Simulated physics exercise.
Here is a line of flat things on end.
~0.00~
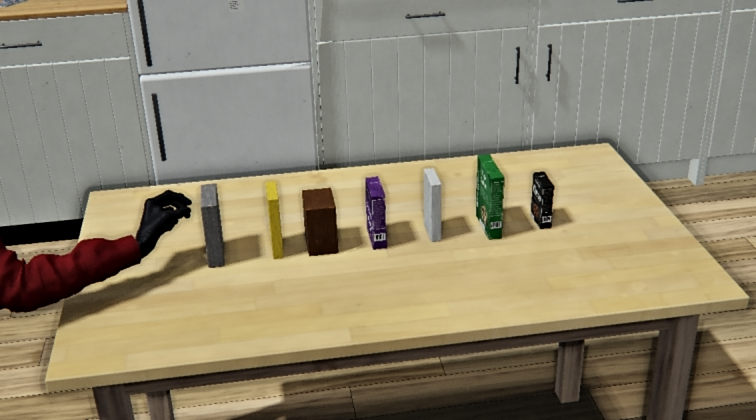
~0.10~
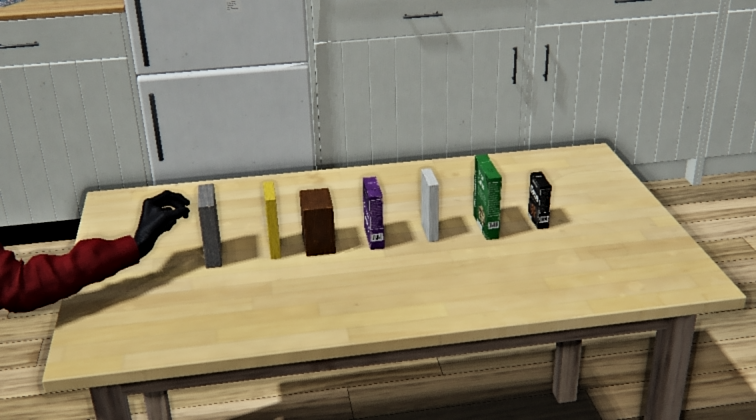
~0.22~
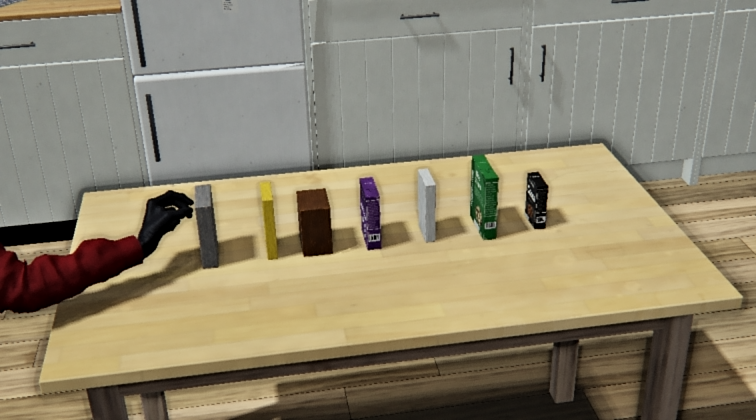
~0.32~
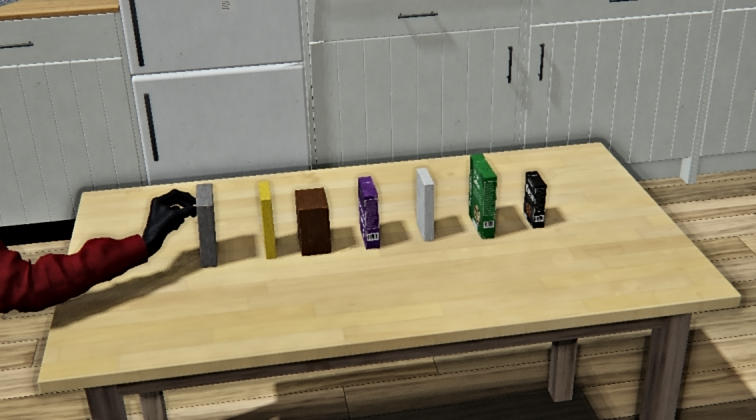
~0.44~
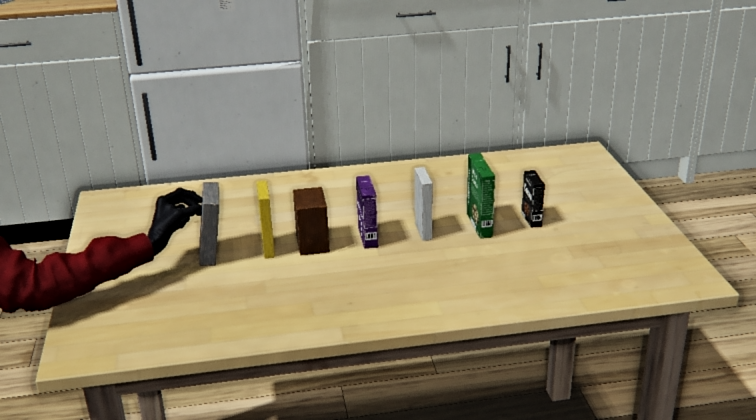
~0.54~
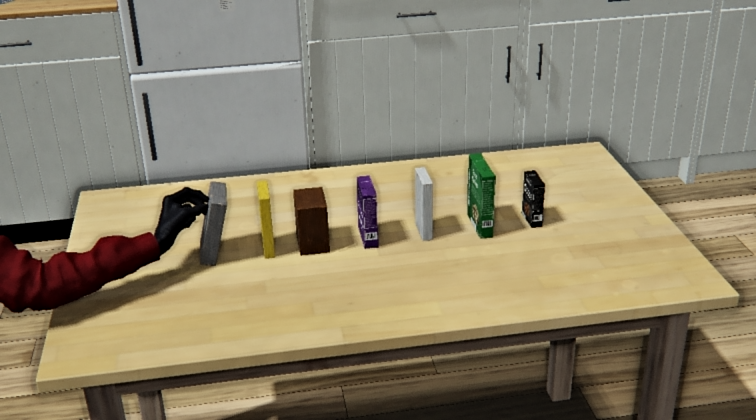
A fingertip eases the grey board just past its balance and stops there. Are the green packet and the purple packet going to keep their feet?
The green packet keeps standing; the purple packet keeps standing.
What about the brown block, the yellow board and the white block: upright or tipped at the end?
The brown block keeps standing; the yellow board falls over; the white block keeps standing.
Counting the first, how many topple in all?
2 of them.
After 0.84 s, grey board 67° over; yellow board tipped 22° from how it was.
After 0.94 s, grey board 90° over; yellow board tipped 10° from how it was.
After 1.54 s, grey board 90° over; yellow board tipped 36° from how it was.
After 2.64 s, grey board 90° over; yellow board on its side; brown block slid a little.
At rest (3.8 s), tipped over on the table, yellow board; the other 4 in place. Seen from the same camera at the end, green packet near (481, 196), purple packet near (367, 212).
